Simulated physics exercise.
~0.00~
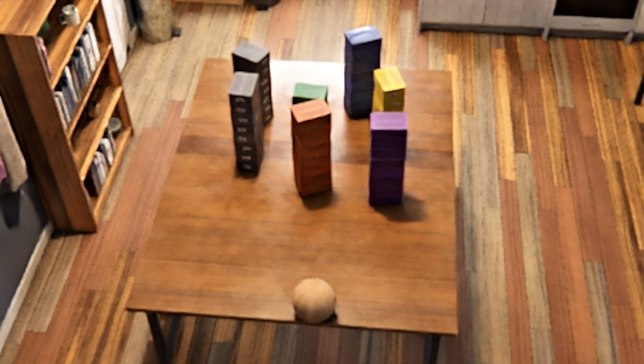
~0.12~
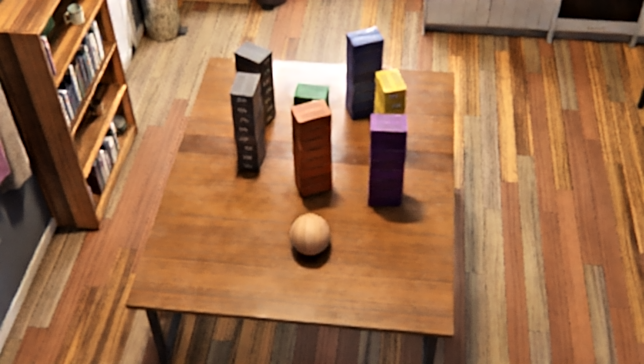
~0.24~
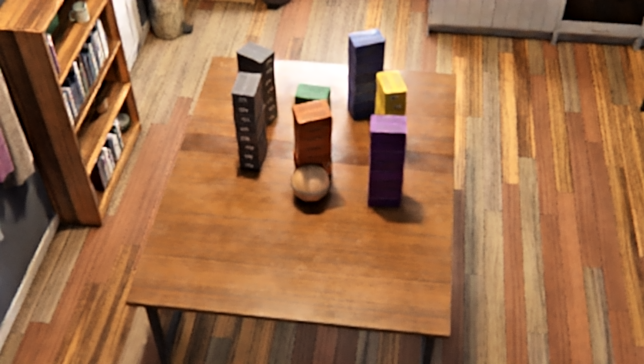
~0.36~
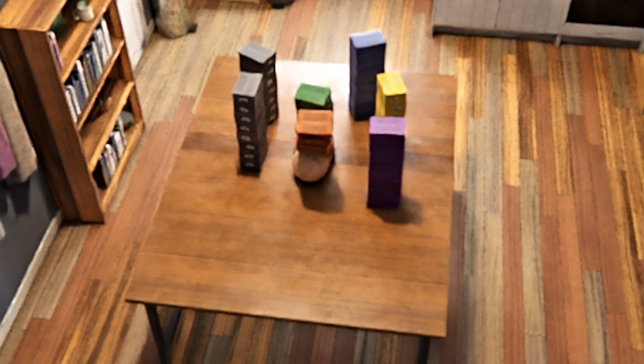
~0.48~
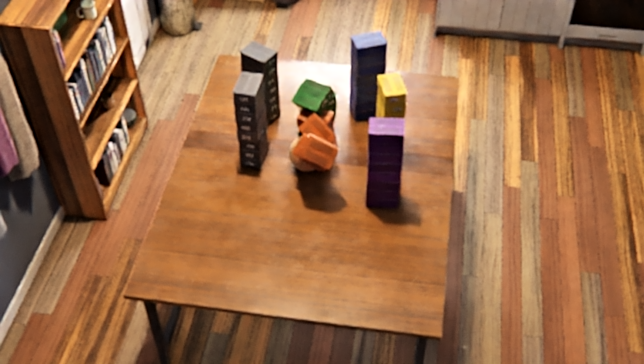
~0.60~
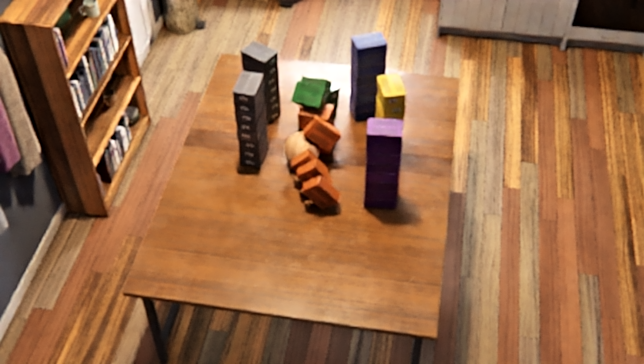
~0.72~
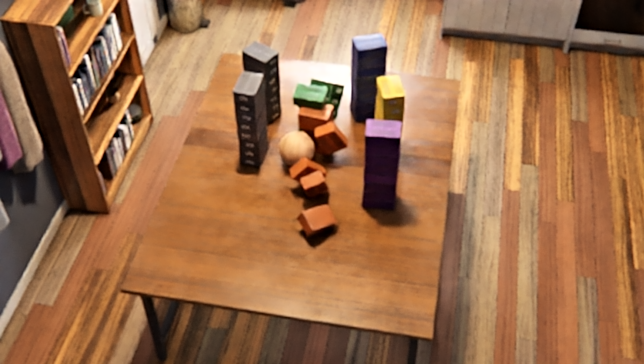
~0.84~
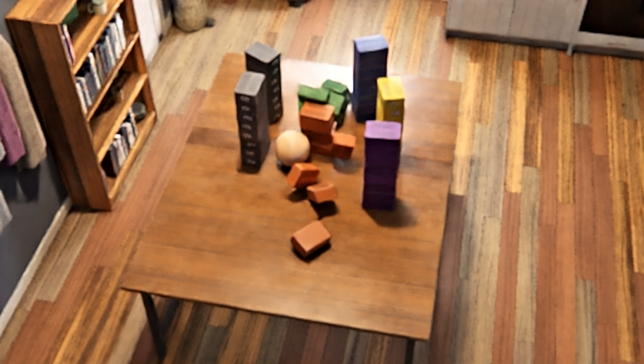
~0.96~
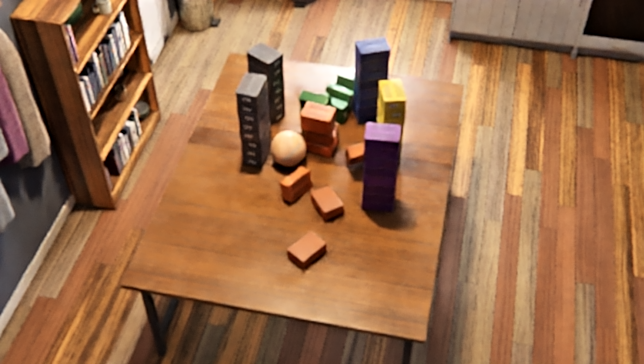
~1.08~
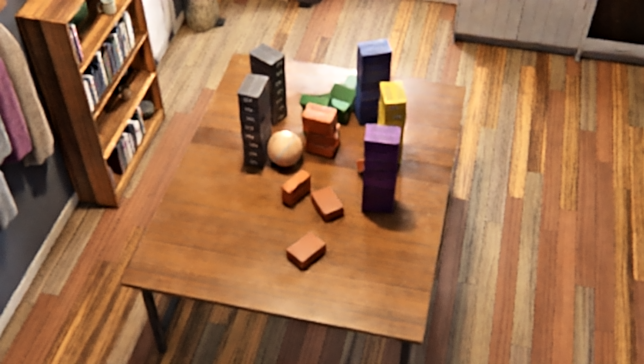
On a wooden table, a wooden ball rolling into the orange tower, toppling its blocks and disturbing the green, purple tower left standing.
